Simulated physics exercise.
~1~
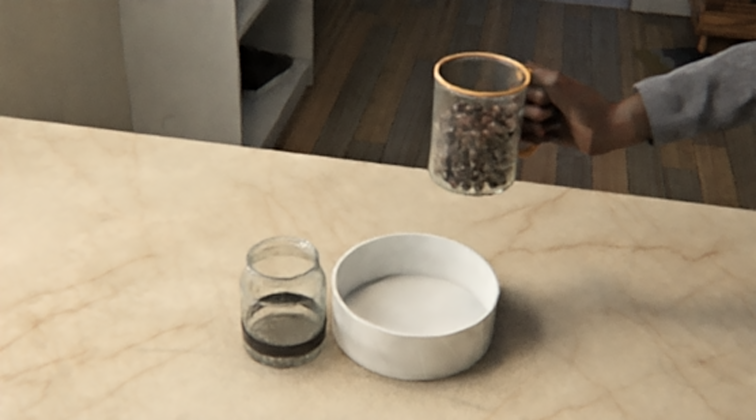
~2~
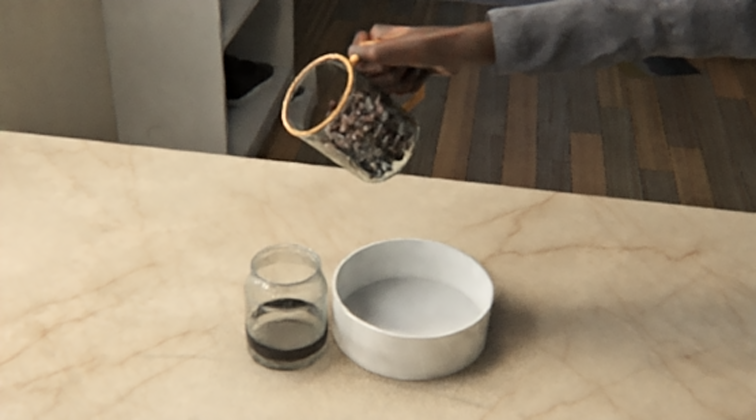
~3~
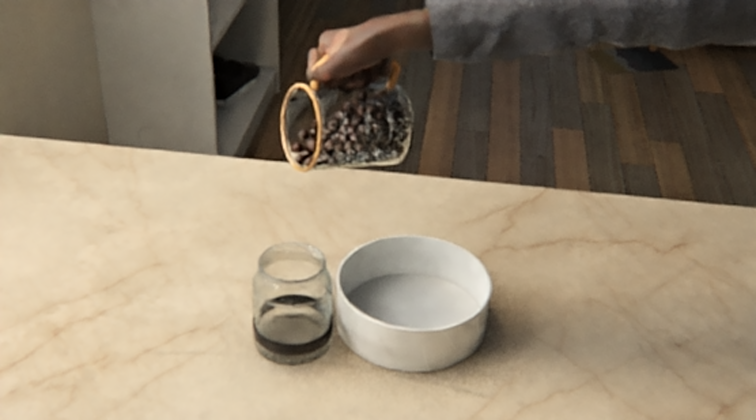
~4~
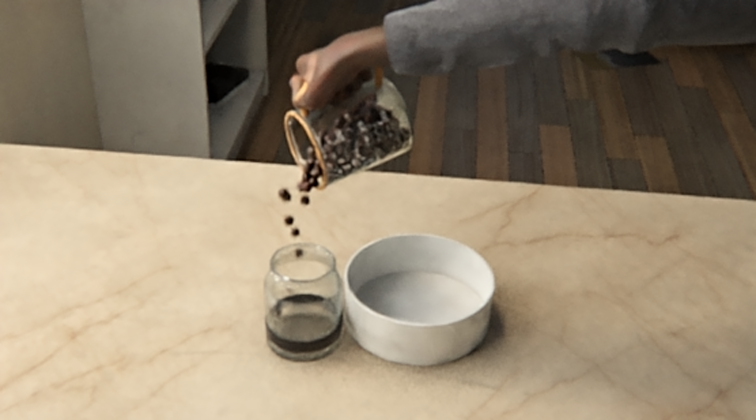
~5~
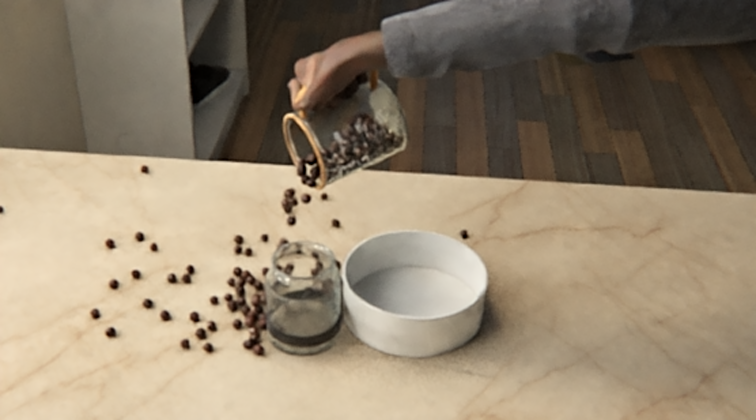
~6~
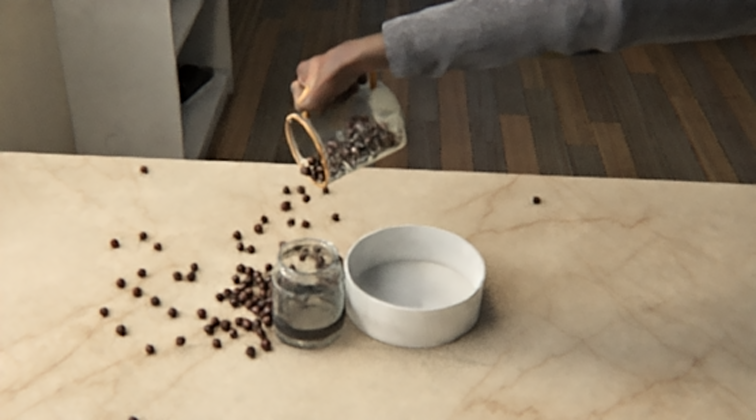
On a marbled countertop, a hand tilts a glass jug of chocolate balls above a small glass jar beside a white pot; the balls tumble out around the jar and scatter over the counter, mostly to the left, while some remain in the jug.
